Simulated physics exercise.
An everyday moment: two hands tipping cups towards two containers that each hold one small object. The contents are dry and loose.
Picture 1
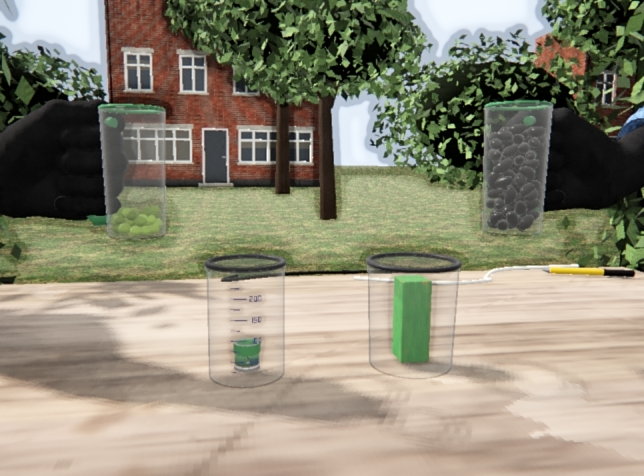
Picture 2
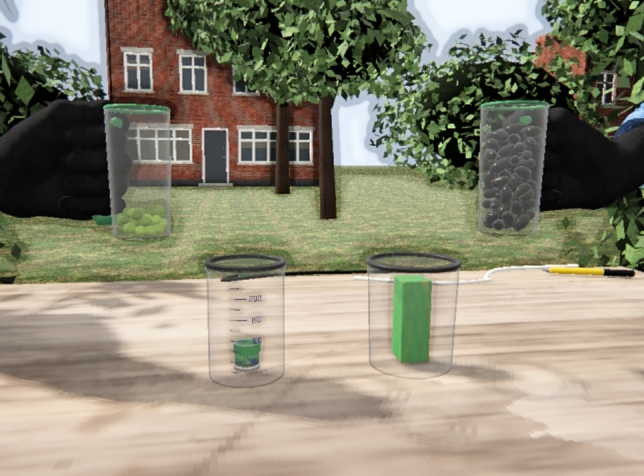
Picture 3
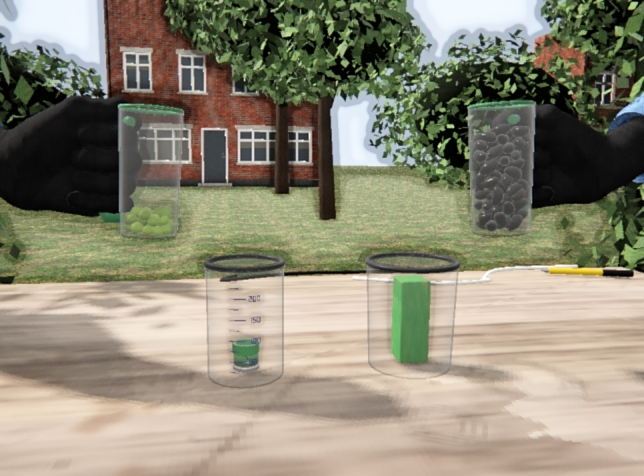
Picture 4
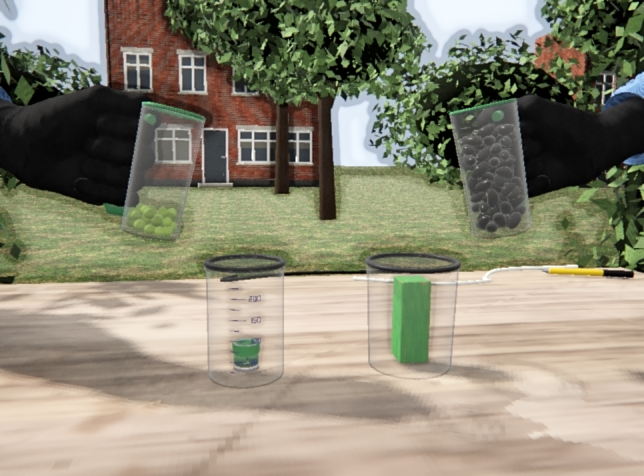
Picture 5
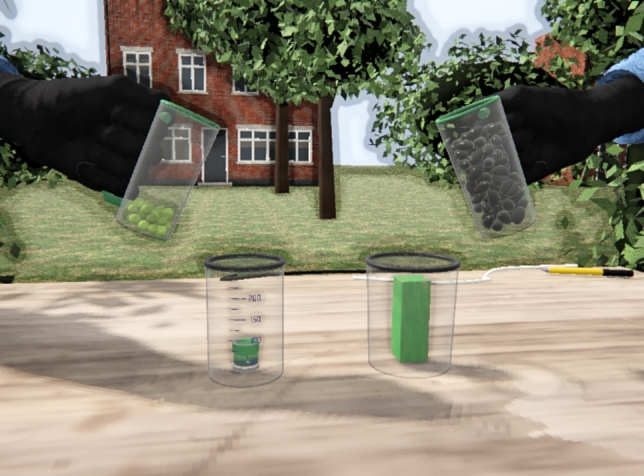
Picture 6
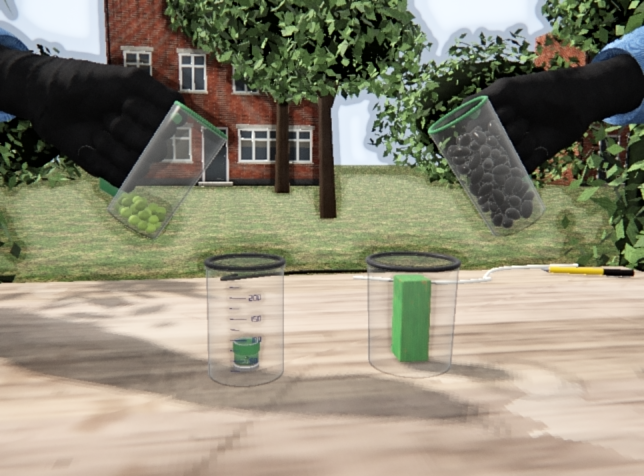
On a garden table, two gloved hands drawing cups of peas and black beans inward, then tilting them near two clear containers.
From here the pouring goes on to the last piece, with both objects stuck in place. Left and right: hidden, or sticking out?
The left object still sticks out and the right object still sticks out.
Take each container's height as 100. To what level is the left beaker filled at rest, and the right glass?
Left: 15 %. Right: 65 %.
Then, 0.31 s after the last picture, left beaker empty, all of its cupful still in the cup; right glass empty, all of its cupful still in the cup.
Then, 0.71 s after the last picture, left beaker empty, all of its cupful still in the cup; right glass empty, all of its cupful still in the cup.
Then, 1.14 s after the last picture, left beaker nearly empty, about two thirds of its cupful still in the cup; right glass nearly empty, most of its cupful still in the cup.
At rest, left beaker nearly empty (surface near (246, 353)), nothing beside it; right glass two thirds full (surface near (412, 296)), nothing beside it; the left thing is still showing; the right thing is still showing.
